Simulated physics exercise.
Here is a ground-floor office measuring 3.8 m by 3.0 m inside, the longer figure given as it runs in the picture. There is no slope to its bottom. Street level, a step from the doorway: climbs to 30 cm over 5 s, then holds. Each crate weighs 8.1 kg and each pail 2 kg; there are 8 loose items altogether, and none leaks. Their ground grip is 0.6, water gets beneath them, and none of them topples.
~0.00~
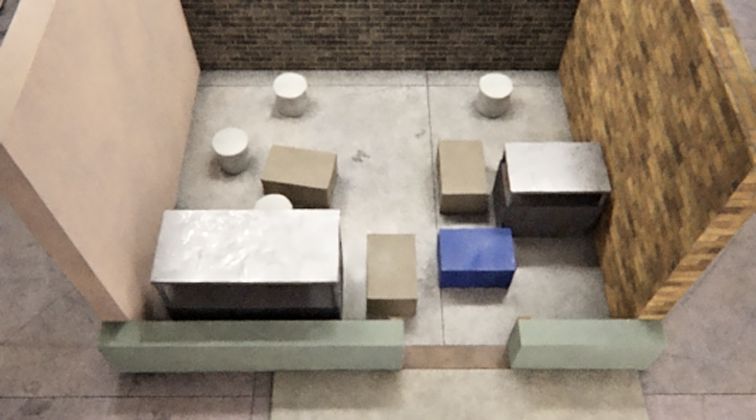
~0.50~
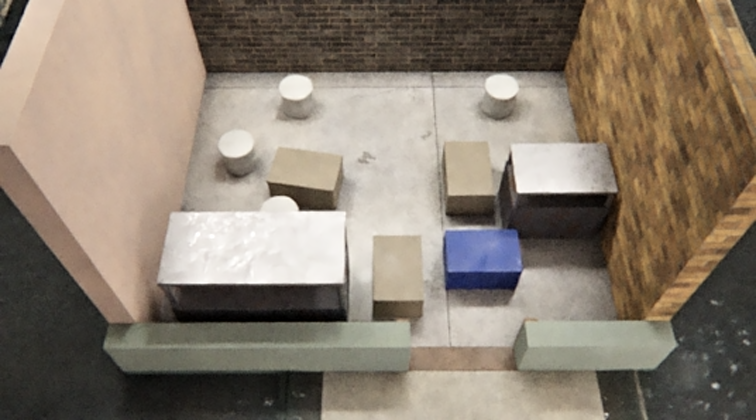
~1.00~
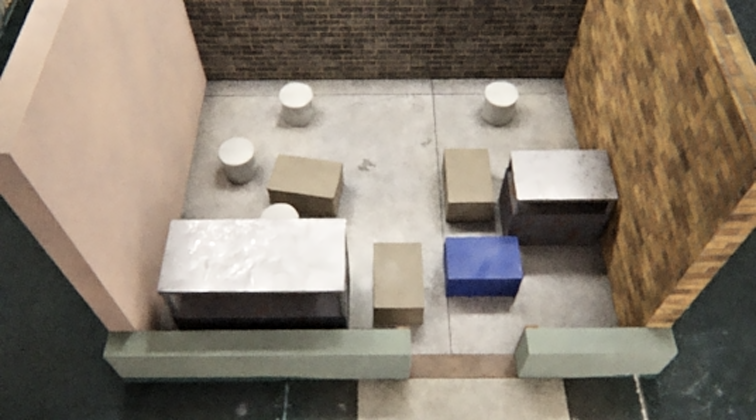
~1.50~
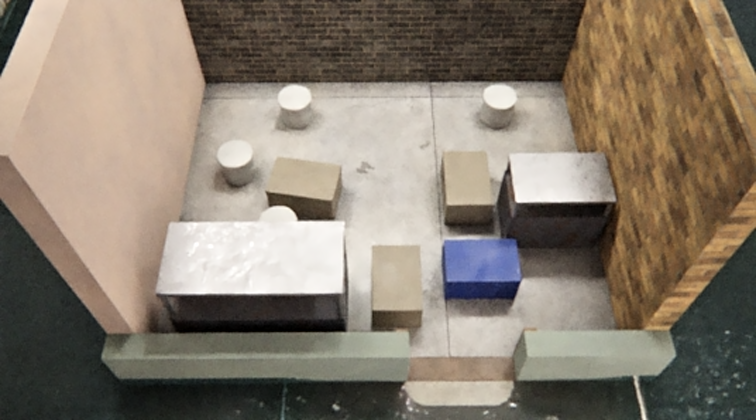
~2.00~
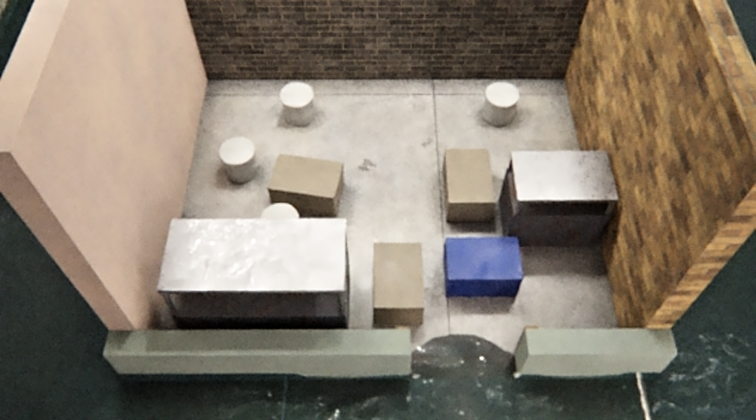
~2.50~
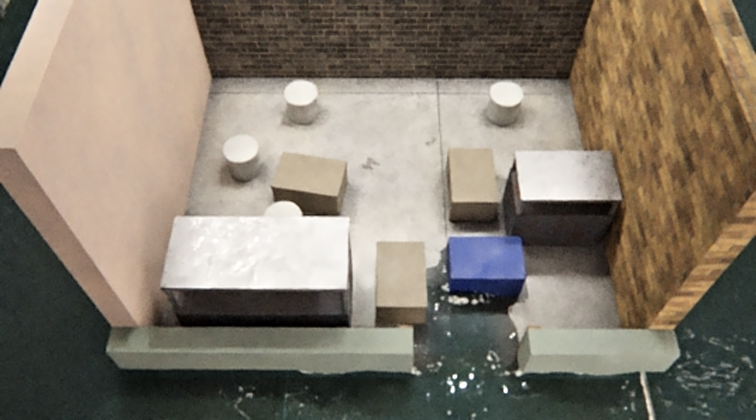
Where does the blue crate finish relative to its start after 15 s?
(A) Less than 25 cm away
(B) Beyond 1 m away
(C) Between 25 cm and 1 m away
Beyond 1 m away (B).
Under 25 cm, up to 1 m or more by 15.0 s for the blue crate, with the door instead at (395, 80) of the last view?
So the blue crate is slightly displaced by then.
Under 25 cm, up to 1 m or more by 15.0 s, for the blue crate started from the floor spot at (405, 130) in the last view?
In that run it wanders far off.
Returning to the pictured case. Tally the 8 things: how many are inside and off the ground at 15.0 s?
At that time, 8.
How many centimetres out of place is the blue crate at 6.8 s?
About 250 cm out of place.
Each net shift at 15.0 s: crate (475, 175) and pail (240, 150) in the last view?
They sit 100 cm and 140 cm away, in the order given.
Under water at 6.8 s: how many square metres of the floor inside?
At that time the wet patch spans about 10.0 m2.
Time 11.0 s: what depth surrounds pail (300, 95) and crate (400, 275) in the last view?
About 22 and 13 cm.
After 3.5 s the blue crate is near (485, 232), 0.2 m from its start, afloat; 1 afloat.
After 6.8 s the blue crate is near (322, 68), 2.5 m from its start, afloat; 4 afloat.
After 11.0 s the blue crate is near (366, 192), 1.2 m from its start, afloat; 8 afloat.
After 15.0 s the blue crate is near (306, 178), 1.7 m from its start, afloat; 8 afloat.
